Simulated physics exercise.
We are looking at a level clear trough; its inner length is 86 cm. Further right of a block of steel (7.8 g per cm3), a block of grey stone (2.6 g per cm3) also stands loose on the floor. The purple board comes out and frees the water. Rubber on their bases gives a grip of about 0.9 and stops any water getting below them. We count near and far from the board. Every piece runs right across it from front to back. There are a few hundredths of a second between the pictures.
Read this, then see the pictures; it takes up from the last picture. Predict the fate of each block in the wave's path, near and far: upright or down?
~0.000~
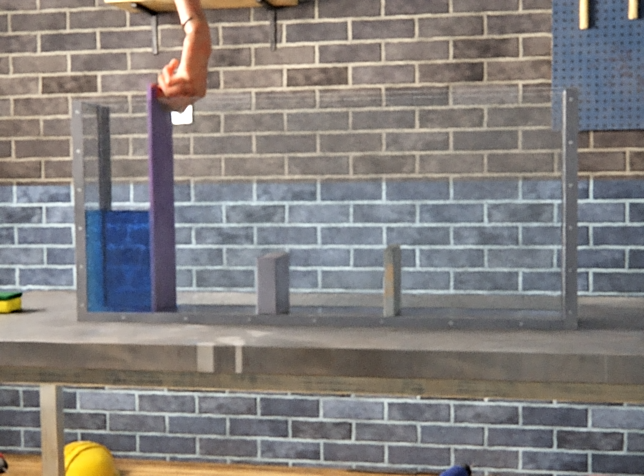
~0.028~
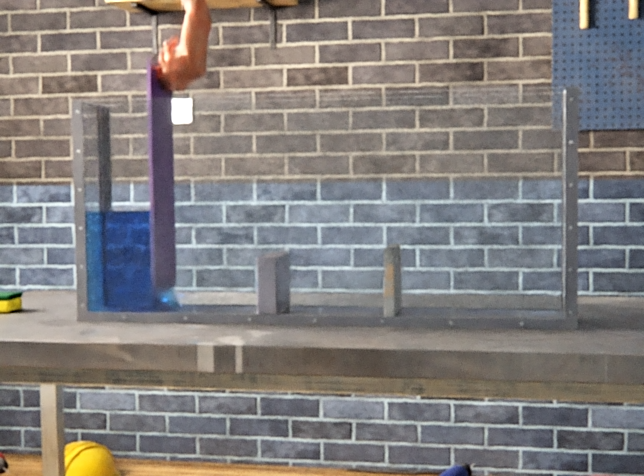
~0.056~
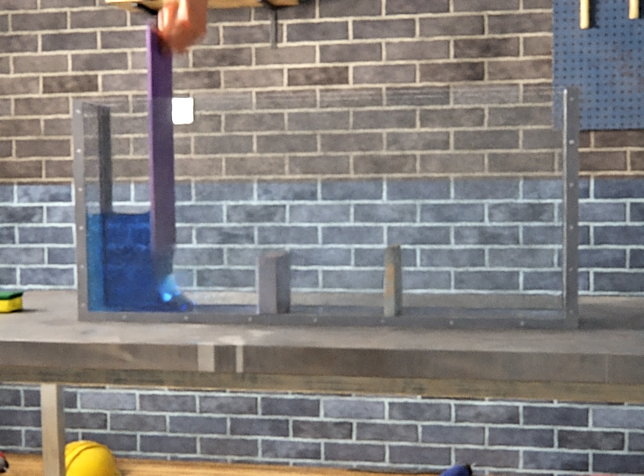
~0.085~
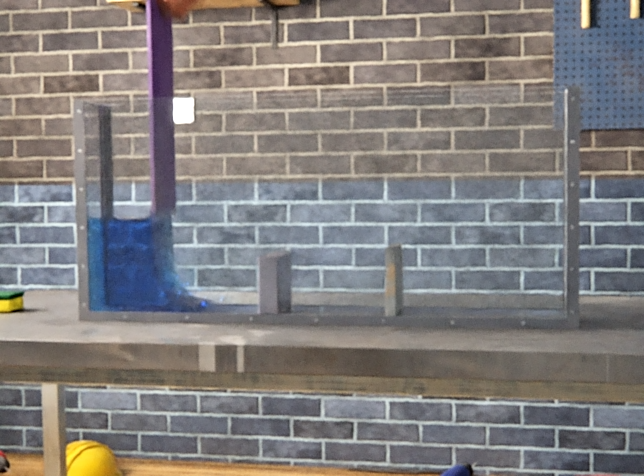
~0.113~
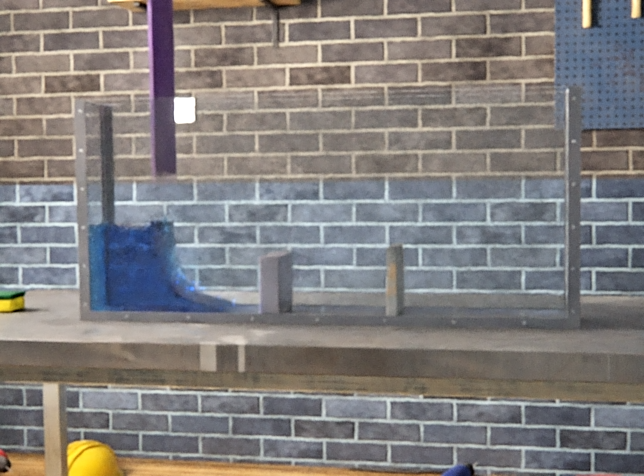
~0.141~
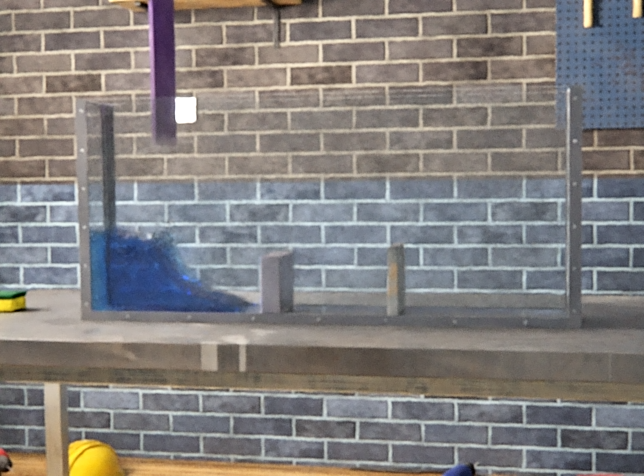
The near one is going to survive it; the far one is going to survive it.
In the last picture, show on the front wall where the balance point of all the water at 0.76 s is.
The balance point lies roughly at pixel (191, 293).
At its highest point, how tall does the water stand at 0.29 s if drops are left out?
Roughly 22.0 cm up.
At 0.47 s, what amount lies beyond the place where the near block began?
Close to 2 in a hundred.
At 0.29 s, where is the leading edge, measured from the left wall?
Roughly 32 cm out.
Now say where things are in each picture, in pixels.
In the first picture, level at the left end (91, 212); front at (151, 311); board bottom (154, 312); the near block's top is at (265, 261); the far block's top is at (388, 252).
In the second picture, level at the left end (91, 213); front at (161, 311); board bottom (153, 290).
In the third picture, level at the left end (91, 215); front at (175, 311); board bottom (153, 253).
In the fourth picture, level at the left end (93, 220); front at (193, 311); board bottom (153, 215).
In the fifth picture, level at the left end (94, 227); front at (212, 311); board bottom (153, 178).
In the sixth picture, level at the left end (95, 234); front at (234, 311); the board is clear; the near block's top is at (269, 259); the far block's top is at (392, 250).
After 0.29 s the front has run 32 cm from the left wall, the near block is upright and the far block is upright.
After 0.47 s the near block is upright and the far block is upright.
After 0.76 s the near block is upright and the far block is upright.
In the end the near block is upright and the far block is upright; 0 per cent of the water is past where the far block first stood.
